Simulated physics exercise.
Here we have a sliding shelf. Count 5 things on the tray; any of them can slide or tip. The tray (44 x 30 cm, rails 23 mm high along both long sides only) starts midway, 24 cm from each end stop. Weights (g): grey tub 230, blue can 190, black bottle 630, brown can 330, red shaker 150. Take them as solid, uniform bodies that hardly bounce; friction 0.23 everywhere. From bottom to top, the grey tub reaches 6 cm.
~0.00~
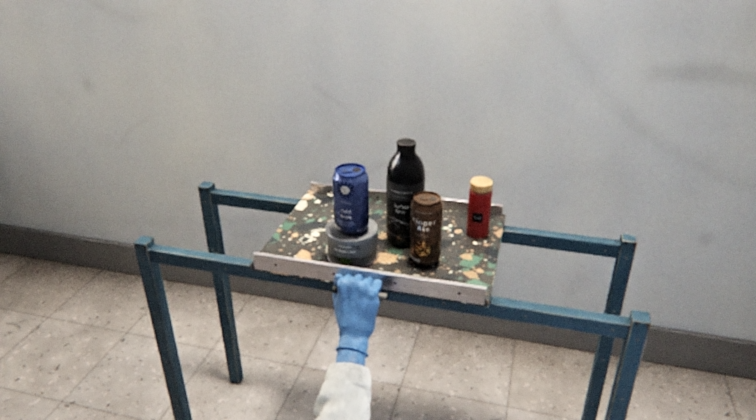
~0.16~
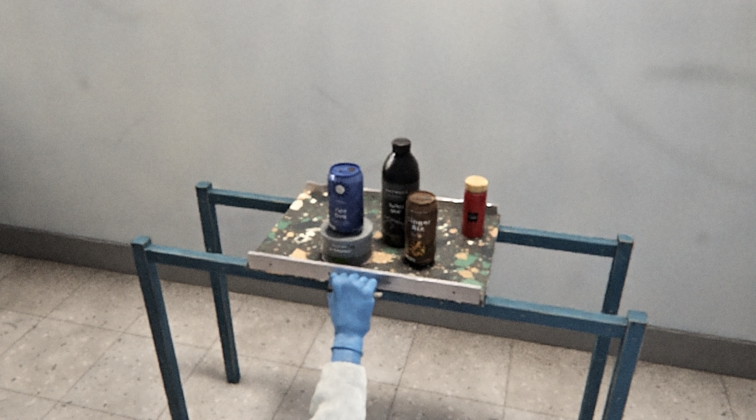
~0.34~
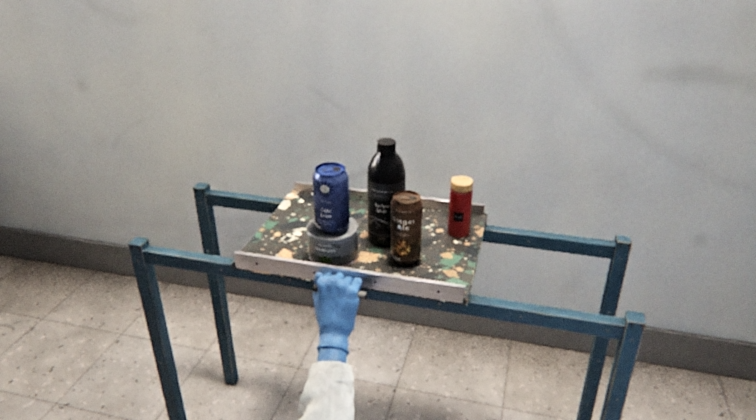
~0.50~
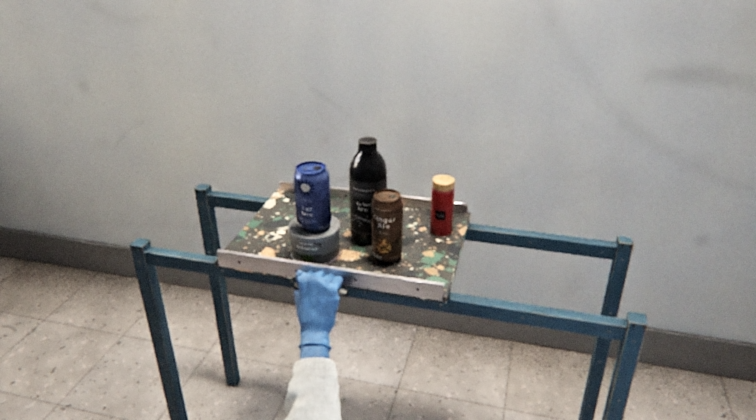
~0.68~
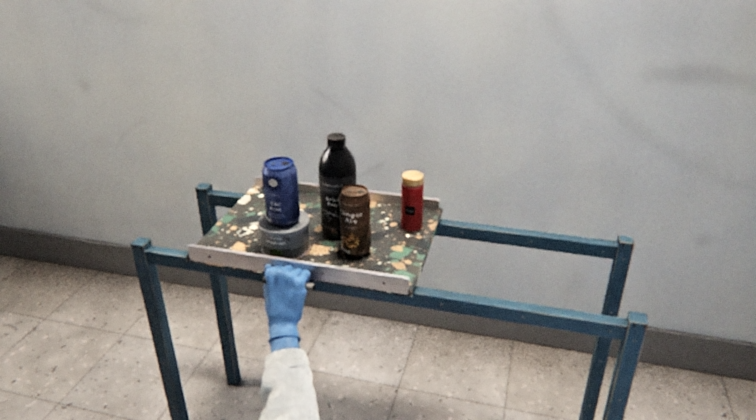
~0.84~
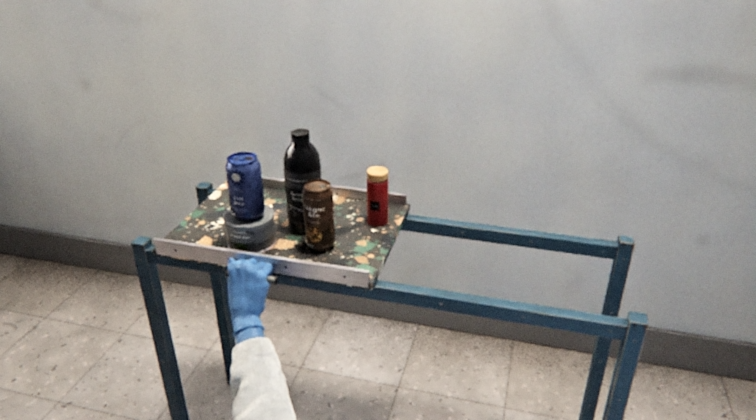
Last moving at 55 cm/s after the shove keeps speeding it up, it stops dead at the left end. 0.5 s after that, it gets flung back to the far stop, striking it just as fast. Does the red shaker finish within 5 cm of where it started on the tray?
Yes.
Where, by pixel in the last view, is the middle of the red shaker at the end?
Rest point: Near (602, 224).
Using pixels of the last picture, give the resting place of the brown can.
Rest position, about (556, 248) px.
After 1.04 s, tray has slid 24 cm left; red shaker moved 5 cm near (340, 192); blue can moved 5 cm; black bottle moved 5 cm.
After 3.24 s, tray has slid 24 cm right; red shaker moved 2 cm near (591, 223); blue can moved 2 cm; brown can moved 2 cm.
In the end (3.7 s), all 5 under 5 cm from the start. In the last view, red shaker near (602, 224).
